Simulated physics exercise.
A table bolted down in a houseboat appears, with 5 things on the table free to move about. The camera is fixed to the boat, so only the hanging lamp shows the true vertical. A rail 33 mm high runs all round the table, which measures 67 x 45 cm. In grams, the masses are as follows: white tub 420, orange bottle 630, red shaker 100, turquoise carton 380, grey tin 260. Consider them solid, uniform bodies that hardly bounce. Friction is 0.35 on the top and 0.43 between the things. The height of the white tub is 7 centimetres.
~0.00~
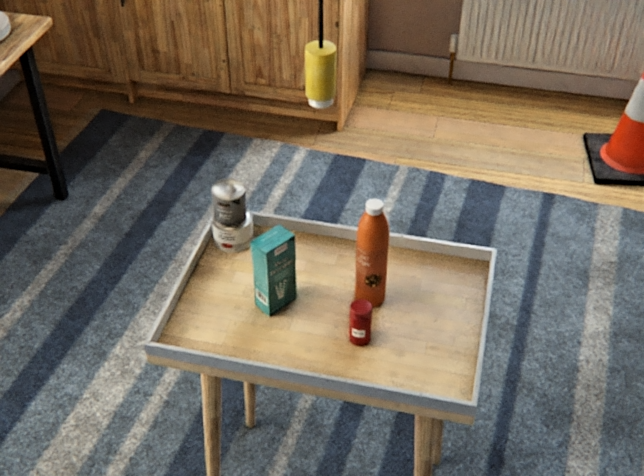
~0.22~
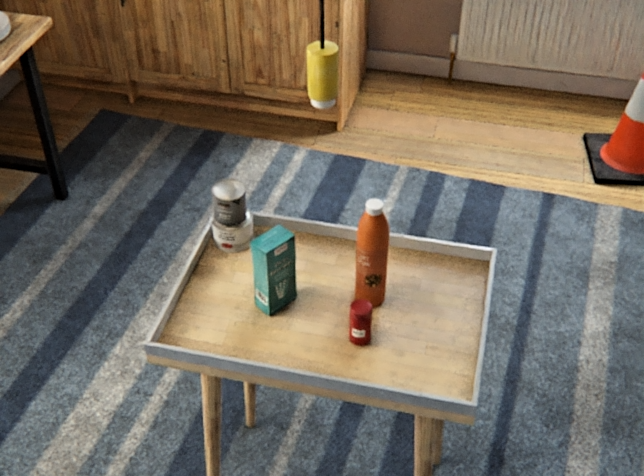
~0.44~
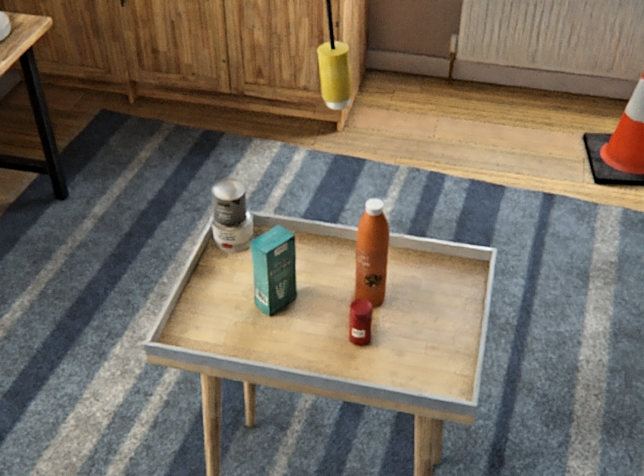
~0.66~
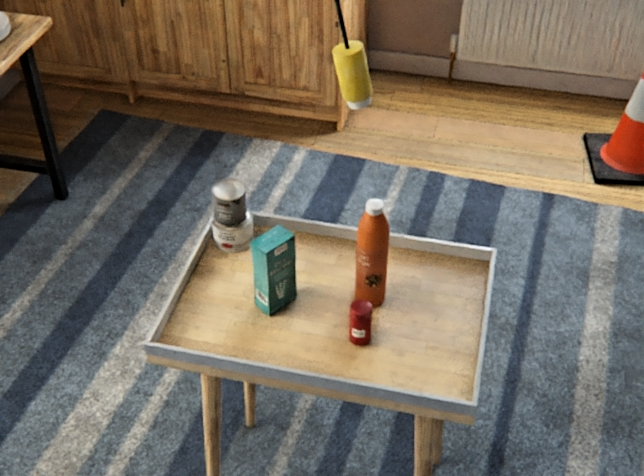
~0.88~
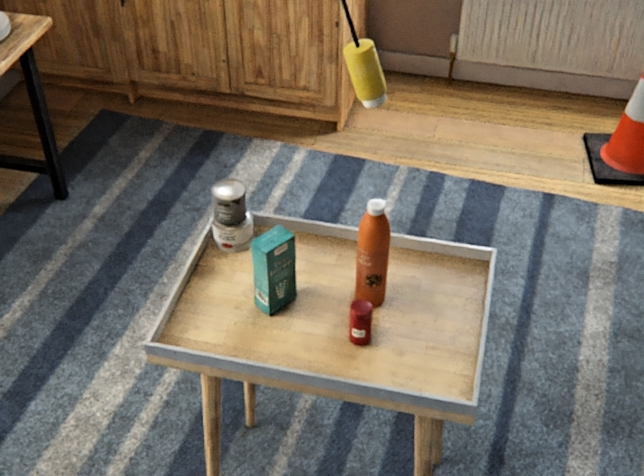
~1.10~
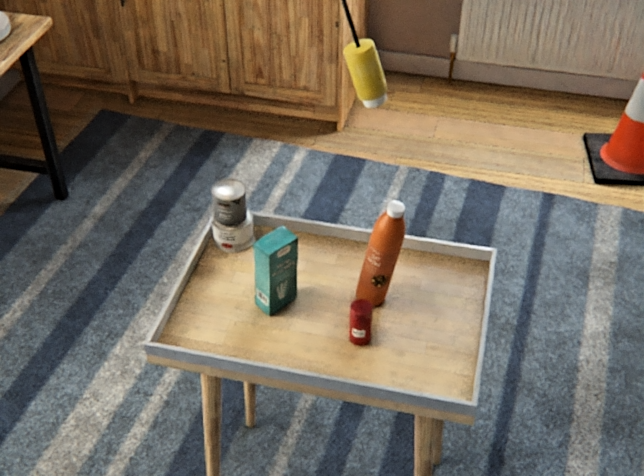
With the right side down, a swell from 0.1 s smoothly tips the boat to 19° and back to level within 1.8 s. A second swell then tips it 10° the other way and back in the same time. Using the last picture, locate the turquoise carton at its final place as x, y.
Final place of the turquoise carton: (319, 331).
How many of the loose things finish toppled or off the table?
I make it 2.
After 1.30 s, boat heeled 14°, right side down; turquoise carton 18° off its base near (284, 277); orange bottle 49° off its base.
After 1.50 s, boat heeled 8°, right side down; turquoise carton 66° off its base near (308, 306); orange bottle on its side.
In the end (4.2 s), toppled on the table, orange bottle and turquoise carton; the other 3 under 5 cm from the start. In the last view, turquoise carton near (319, 331).
